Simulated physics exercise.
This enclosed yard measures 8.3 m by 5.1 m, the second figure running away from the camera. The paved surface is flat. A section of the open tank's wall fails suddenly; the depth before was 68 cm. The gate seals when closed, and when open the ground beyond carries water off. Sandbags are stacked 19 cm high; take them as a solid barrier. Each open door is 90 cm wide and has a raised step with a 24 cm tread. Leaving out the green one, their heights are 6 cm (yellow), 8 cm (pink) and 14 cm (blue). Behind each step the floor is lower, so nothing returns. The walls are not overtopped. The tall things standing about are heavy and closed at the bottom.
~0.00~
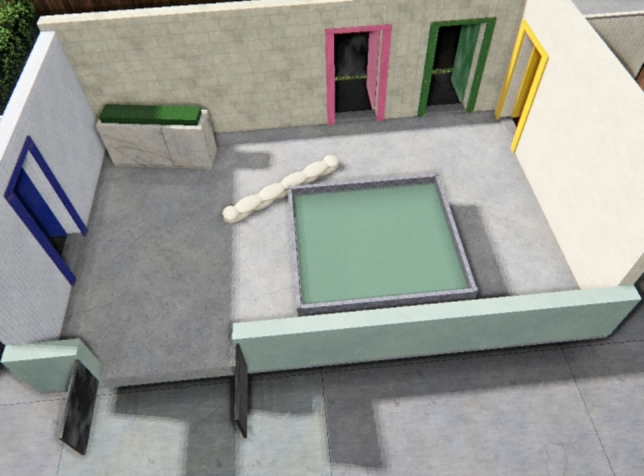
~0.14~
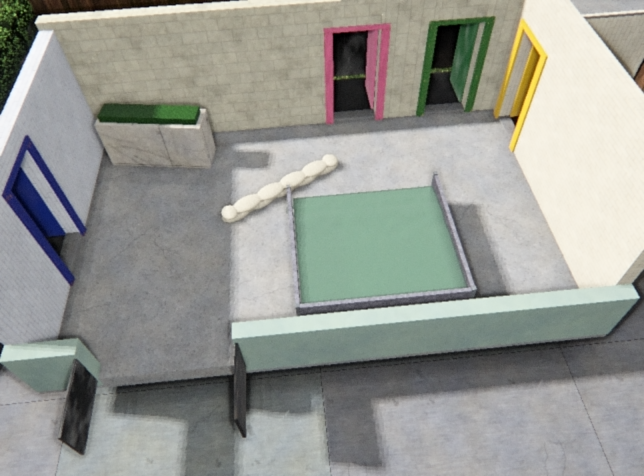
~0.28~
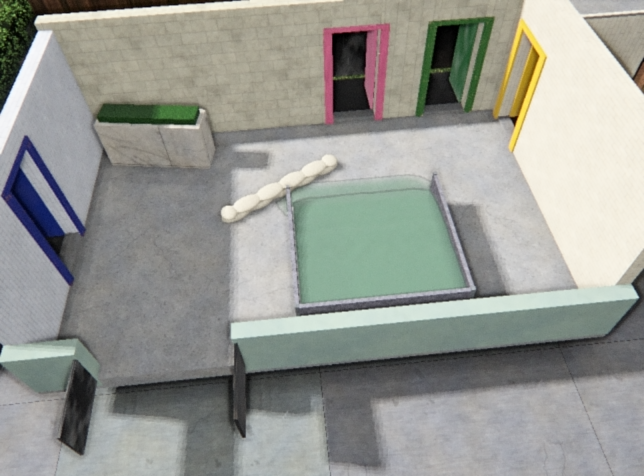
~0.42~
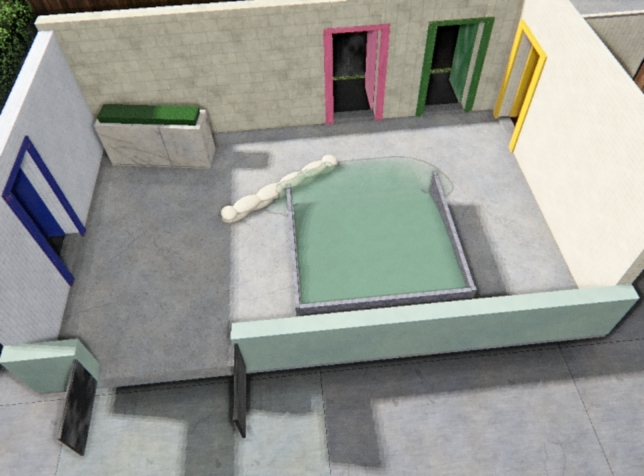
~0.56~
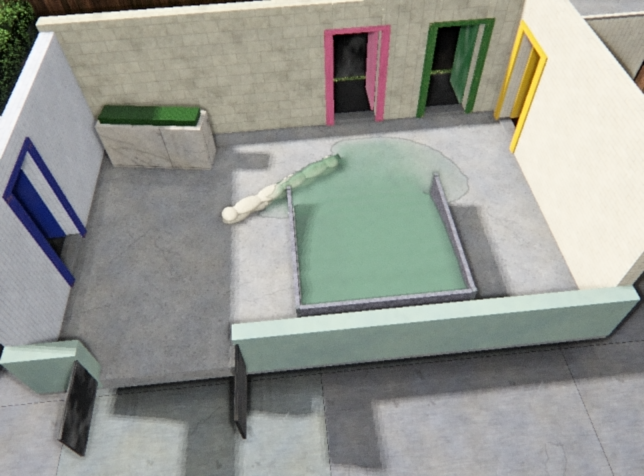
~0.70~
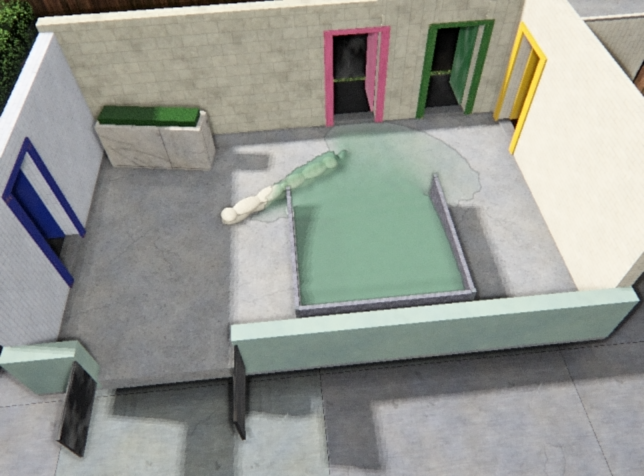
Green water pours from the far side of the open tank and spreads around the sandbags.
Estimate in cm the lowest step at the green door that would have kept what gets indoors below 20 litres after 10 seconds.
At least 20 cm or so.
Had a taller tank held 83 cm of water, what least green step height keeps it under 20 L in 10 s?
Then roughly 24 cm.
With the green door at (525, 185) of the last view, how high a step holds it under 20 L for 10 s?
Roughly 8.0 cm.
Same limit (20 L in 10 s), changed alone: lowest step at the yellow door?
Roughly 29 cm at yellow.
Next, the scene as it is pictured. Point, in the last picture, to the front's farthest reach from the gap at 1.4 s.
Around (469, 115).
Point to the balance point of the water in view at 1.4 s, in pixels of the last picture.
Near (365, 218).
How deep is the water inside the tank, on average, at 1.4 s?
Some 38 cm.
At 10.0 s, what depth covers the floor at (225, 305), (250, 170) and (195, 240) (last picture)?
In that order: 5, 6 and 2 cm.
After 1.4 s water covers 35 % of the floor, deepest (44 cm) near (318, 182); 15 cm at the green door, 4 litres in over its 6 cm step.
After 3.0 s water covers 60 % of the floor, deepest (41 cm) near (493, 113); 18 cm at the green door, 102 litres in over its 6 cm step.
After 10.0 s water covers 95 % of the floor, deepest (12 cm) near (542, 237); 7 cm at the green door, 260 litres in over its 6 cm step.
At the green door as built, the water arrived by 1.1 s and peaked near 20 cm at 2.2 s.
Run again over the same 10 s with other heights there, 45 litres in over 16.5 cm, 11 litres over 22 cm. The limit of 20 litres is kept from about 20 cm up.
